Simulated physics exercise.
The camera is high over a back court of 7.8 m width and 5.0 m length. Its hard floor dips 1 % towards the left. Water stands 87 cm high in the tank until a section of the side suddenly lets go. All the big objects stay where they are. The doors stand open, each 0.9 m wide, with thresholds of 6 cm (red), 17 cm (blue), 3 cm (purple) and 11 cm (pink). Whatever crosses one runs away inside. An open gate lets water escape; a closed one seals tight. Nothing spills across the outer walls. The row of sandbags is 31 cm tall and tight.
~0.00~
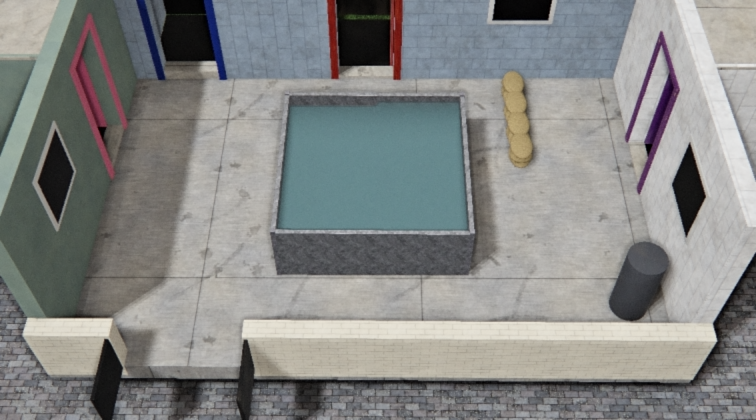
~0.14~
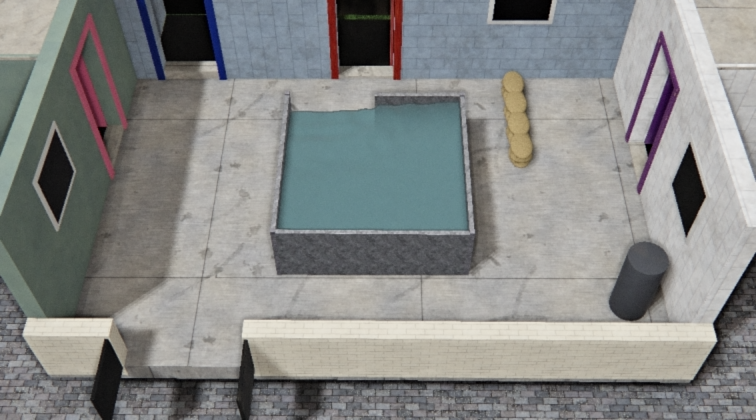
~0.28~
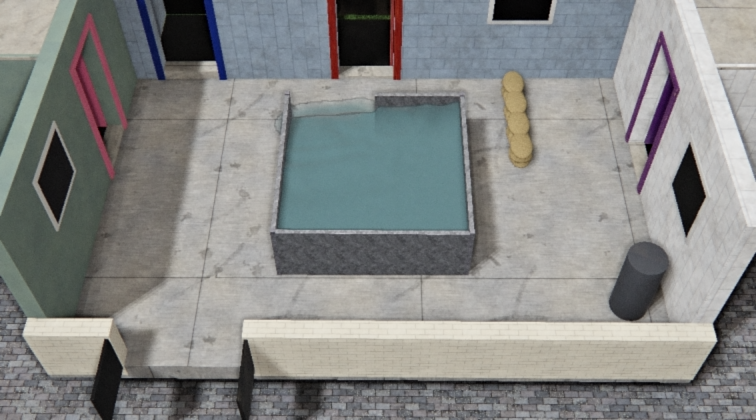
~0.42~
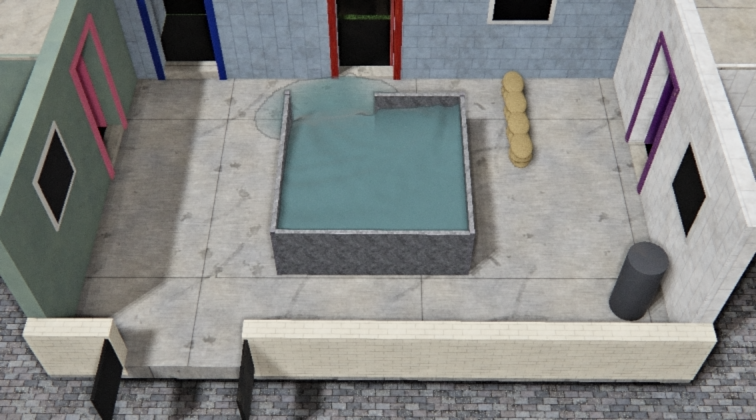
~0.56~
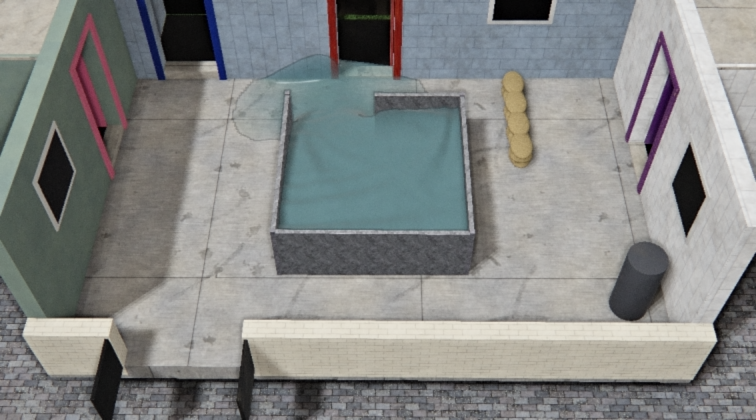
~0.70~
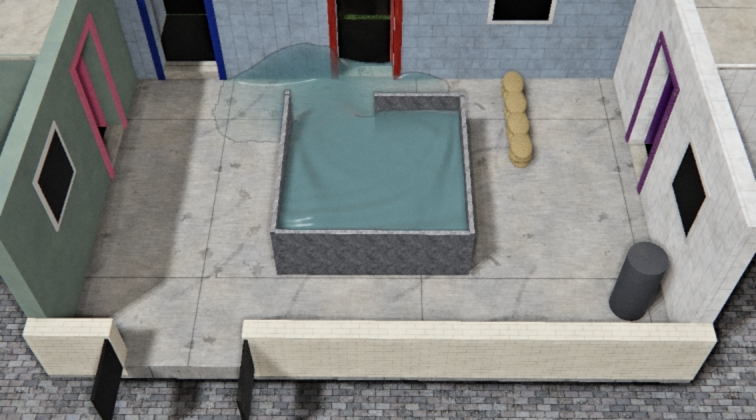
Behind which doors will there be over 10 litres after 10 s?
Door by door: At the red door it passes the limit; at the blue door it passes the limit; at the purple door it stays under the limit; at the pink door it exceeds the limit.
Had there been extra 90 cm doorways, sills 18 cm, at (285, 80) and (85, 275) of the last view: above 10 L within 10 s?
In turn: Over, below.
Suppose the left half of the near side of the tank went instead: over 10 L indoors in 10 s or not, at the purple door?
Against that limit: Purple over.
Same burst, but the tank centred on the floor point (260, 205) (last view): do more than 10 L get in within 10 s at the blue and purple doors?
Then: Blue past it, purple below.
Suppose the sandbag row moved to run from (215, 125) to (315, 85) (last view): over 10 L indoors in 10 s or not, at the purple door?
Against that limit: Purple over.
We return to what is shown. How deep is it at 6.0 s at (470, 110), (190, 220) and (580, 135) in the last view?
About 7, 5 and 2 cm.
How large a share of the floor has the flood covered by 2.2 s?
Some 30 per cent of it.
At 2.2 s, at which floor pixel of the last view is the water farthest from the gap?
At about (609, 86).
After 1.4 s water covers 15 % of the floor and is deepest (66 cm) near (322, 86); red door 39 cm at the sill, 276 L in, blue door 17 cm at the sill, 0 L in, purple door not reached, pink door not reached.
After 2.2 s water covers 30 % of the floor and is deepest (55 cm) near (136, 86); red door 38 cm at the sill, 571 L in, blue door 18 cm at the sill, 2 L in, purple door not reached, pink door 25 cm at the sill, 8 L in.
After 3.5 s water covers 50 % of the floor and is deepest (39 cm) near (136, 86); red door 30 cm at the sill, 887 L in, blue door 21 cm at the sill, 13 L in, purple door not reached, pink door 22 cm at the sill, 81 L in.
After 6.0 s water covers 80 % of the floor and is deepest (24 cm) near (134, 94); red door 20 cm at the sill, 1201 L in, blue door 14 cm at the sill, 42 L in, purple door 2 cm at the sill, 0 L in, pink door 17 cm at the sill, 149 L in.
After 10.0 s water covers 95 % of the floor and is deepest (16 cm) near (134, 94); red door 12 cm at the sill, 1377 L in, blue door 9 cm at the sill, 47 L in, purple door 2 cm at the sill, 0 L in, pink door 11 cm at the sill, 173 L in.
